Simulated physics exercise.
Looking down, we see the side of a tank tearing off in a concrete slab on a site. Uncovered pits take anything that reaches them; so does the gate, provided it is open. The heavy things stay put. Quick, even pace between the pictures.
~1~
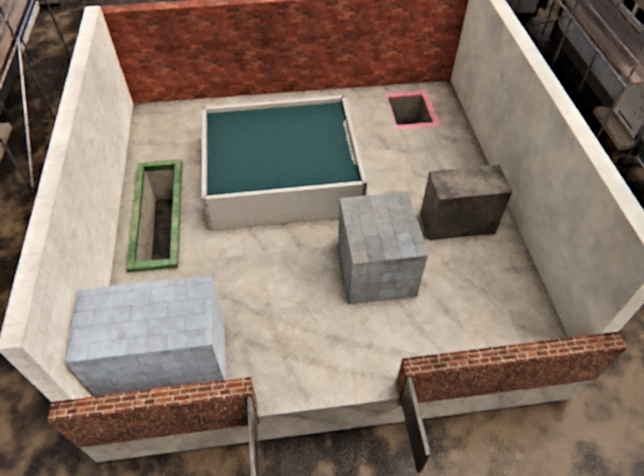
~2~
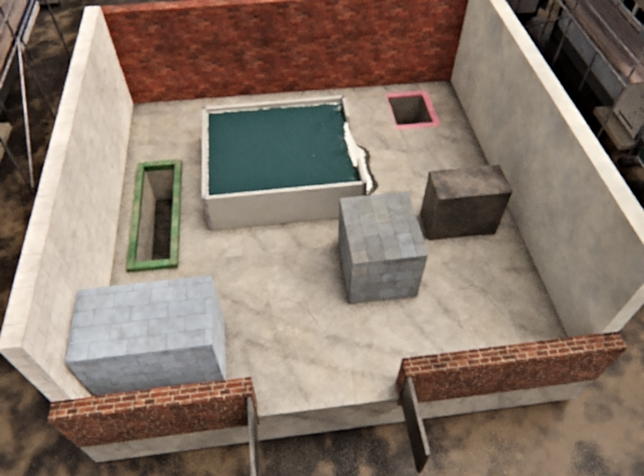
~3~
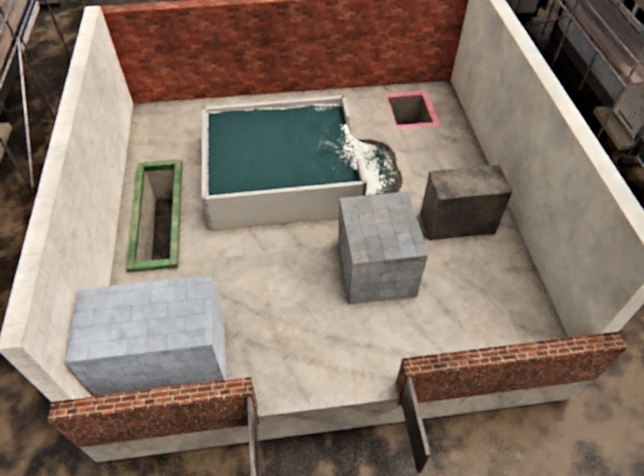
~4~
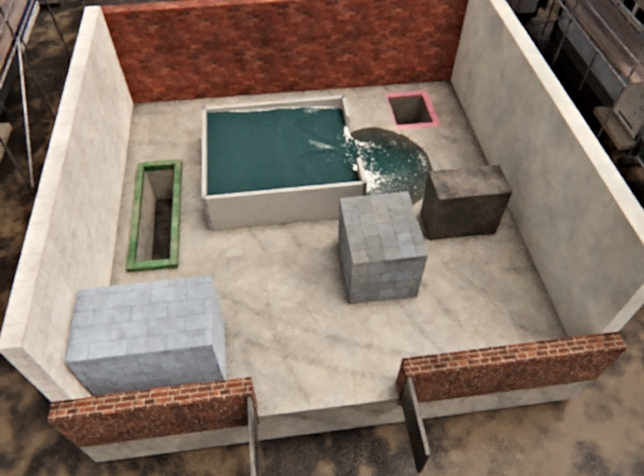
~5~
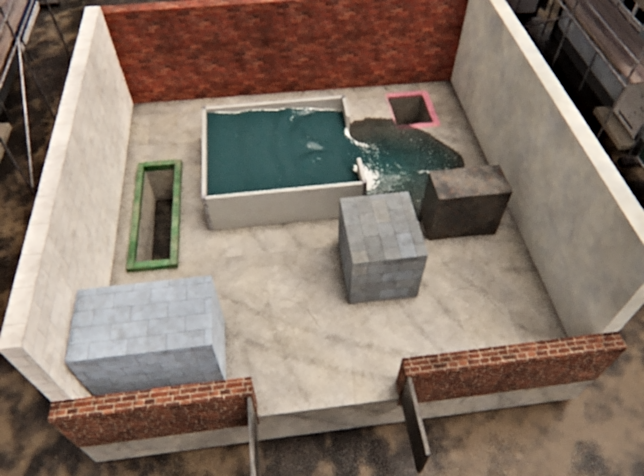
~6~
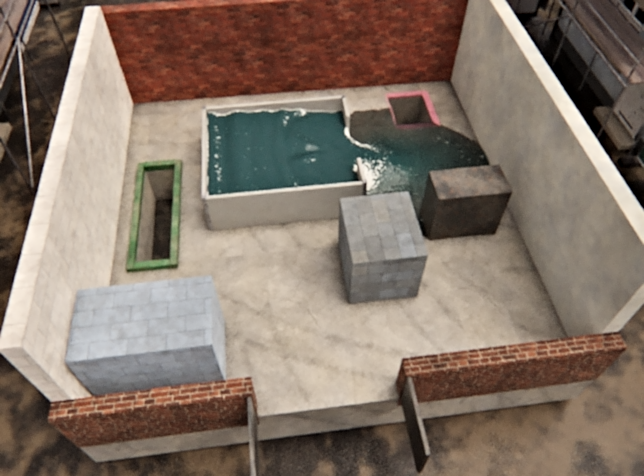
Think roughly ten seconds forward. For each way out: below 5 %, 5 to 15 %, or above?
Result: The gate claims a light share - short of five per cent; the pink pit claims a heavy share - exceeding fifteen per cent; the green pit claims a light share - short of five per cent.
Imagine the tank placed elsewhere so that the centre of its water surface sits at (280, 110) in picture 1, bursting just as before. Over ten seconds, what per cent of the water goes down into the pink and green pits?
Shares - pink: 50 in a hundred; green: 0 in a hundred.
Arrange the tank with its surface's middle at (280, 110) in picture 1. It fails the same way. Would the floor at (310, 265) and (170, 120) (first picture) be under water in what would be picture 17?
As listed: Clear, free of water.
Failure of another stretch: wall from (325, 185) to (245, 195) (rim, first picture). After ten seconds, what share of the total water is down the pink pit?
Roughly, in per cent: Pink 0.
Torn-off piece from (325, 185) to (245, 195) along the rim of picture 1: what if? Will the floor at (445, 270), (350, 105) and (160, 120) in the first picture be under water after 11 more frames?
Spot by spot: Unaffected, then unaffected, then unaffected.
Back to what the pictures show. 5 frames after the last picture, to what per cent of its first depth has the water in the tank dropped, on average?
Somewhere near 74 %, give or take.
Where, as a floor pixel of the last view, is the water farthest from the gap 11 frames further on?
I'd go with roughly (577, 359).
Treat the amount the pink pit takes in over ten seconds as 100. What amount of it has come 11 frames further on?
I'd put it at about 10 per cent.
A moment on, water covers 20 % of the floor; the gate 0 %, the pink pit 1 %, the green pit 0 %.
Next, water covers 30 % of the floor; the gate 0 %, the pink pit 3 %, the green pit 0 %.
Then, water covers 45 % of the floor; the gate 0 %, the pink pit 10 %, the green pit 0 %.
Later, water covers 80 % of the floor; the gate 0 %, the pink pit 24 %, the green pit 0 %.
In the end, water covers 95 % of the floor; the gate 2 %, the pink pit 37 %, the green pit 0 %.
